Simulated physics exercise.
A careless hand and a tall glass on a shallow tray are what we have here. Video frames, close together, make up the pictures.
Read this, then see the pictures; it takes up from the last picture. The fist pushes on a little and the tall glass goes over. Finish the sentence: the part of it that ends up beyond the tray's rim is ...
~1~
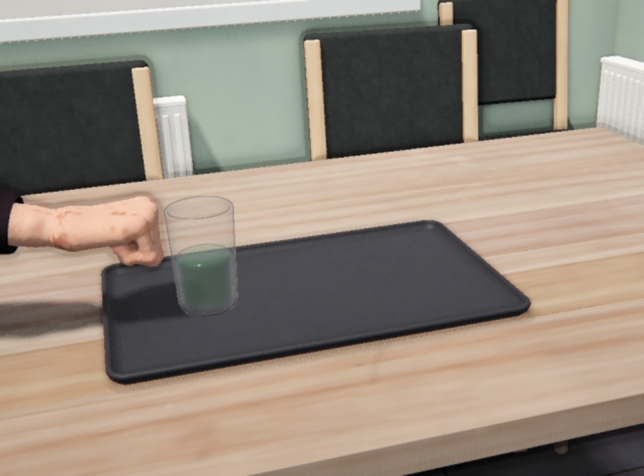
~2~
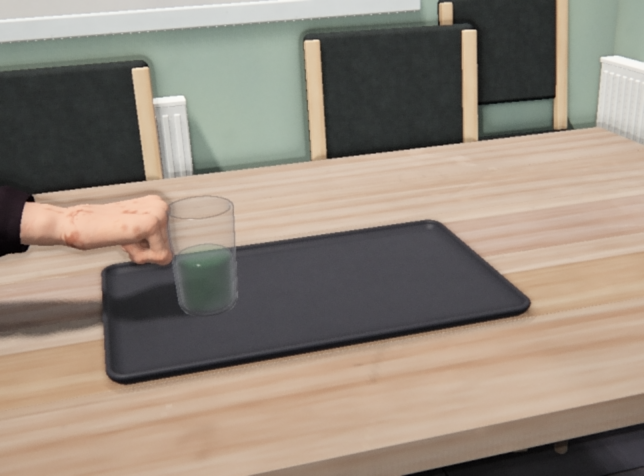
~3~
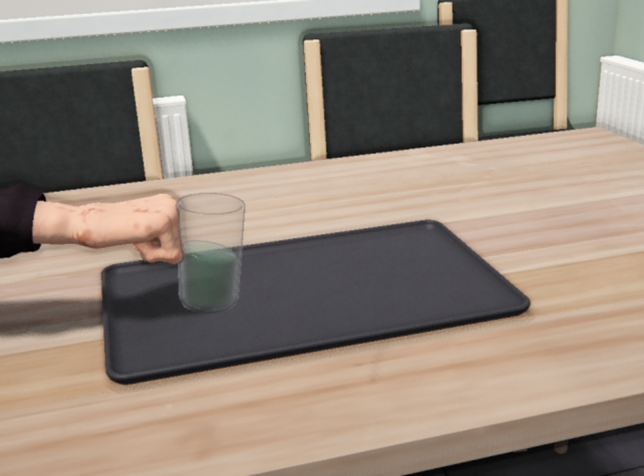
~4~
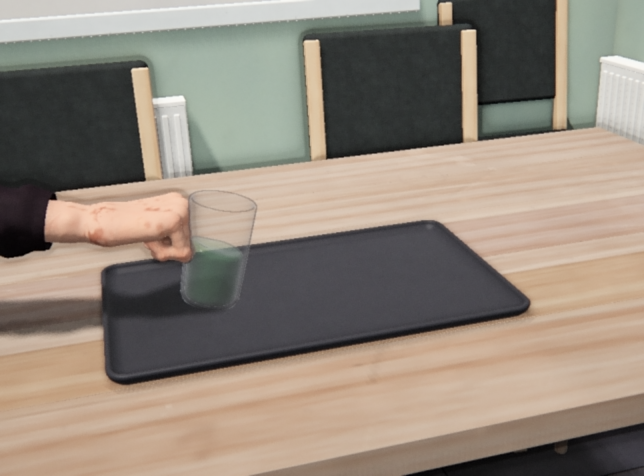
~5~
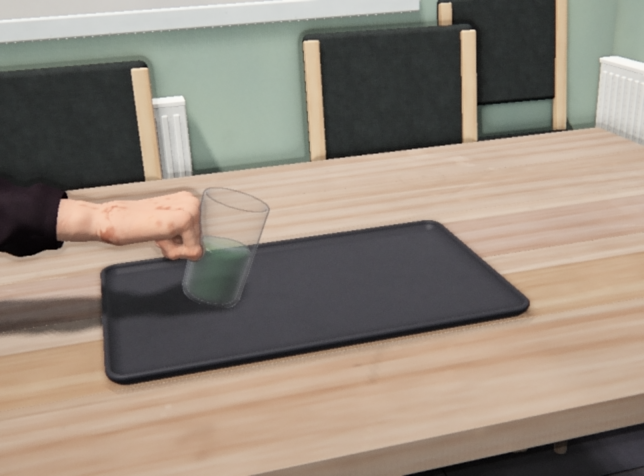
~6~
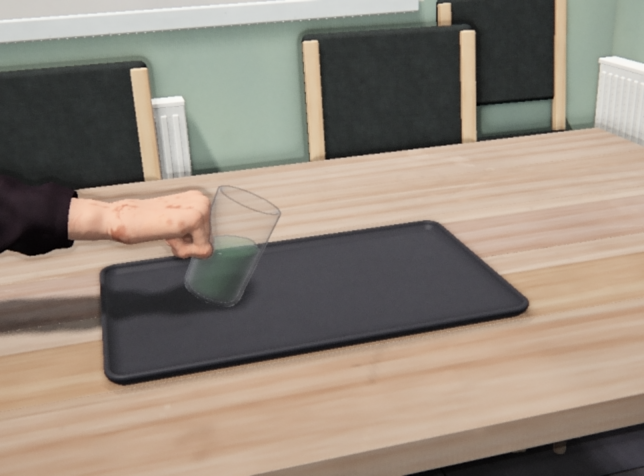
It is more than a quarter.
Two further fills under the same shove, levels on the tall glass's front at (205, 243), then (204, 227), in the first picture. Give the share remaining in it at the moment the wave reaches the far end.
Fill one keeps roughly 50 percent; fill two keeps roughly 45 percent.
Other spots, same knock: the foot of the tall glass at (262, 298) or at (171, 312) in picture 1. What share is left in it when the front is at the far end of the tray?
Around 70 percent in the first try, around 40 percent in the second.
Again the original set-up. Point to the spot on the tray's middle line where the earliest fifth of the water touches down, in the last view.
(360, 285).
A moment on, the tall glass is falling and 100 per cent is in the glass, 0 on the tray and 0 above or beyond its rim.
Next, the tall glass lies on its side and 87 per cent is in the glass, 2 on the tray and 10 above or beyond its rim.
Then the tall glass lies on its side and 43 per cent is in the glass, 51 on the tray and 6 above or beyond its rim.
Later the tall glass lies on its side and 22 per cent is in the glass, 42 on the tray and 37 above or beyond its rim.
In the end 60 per cent is held by tray and glass, 40 is off the tray.
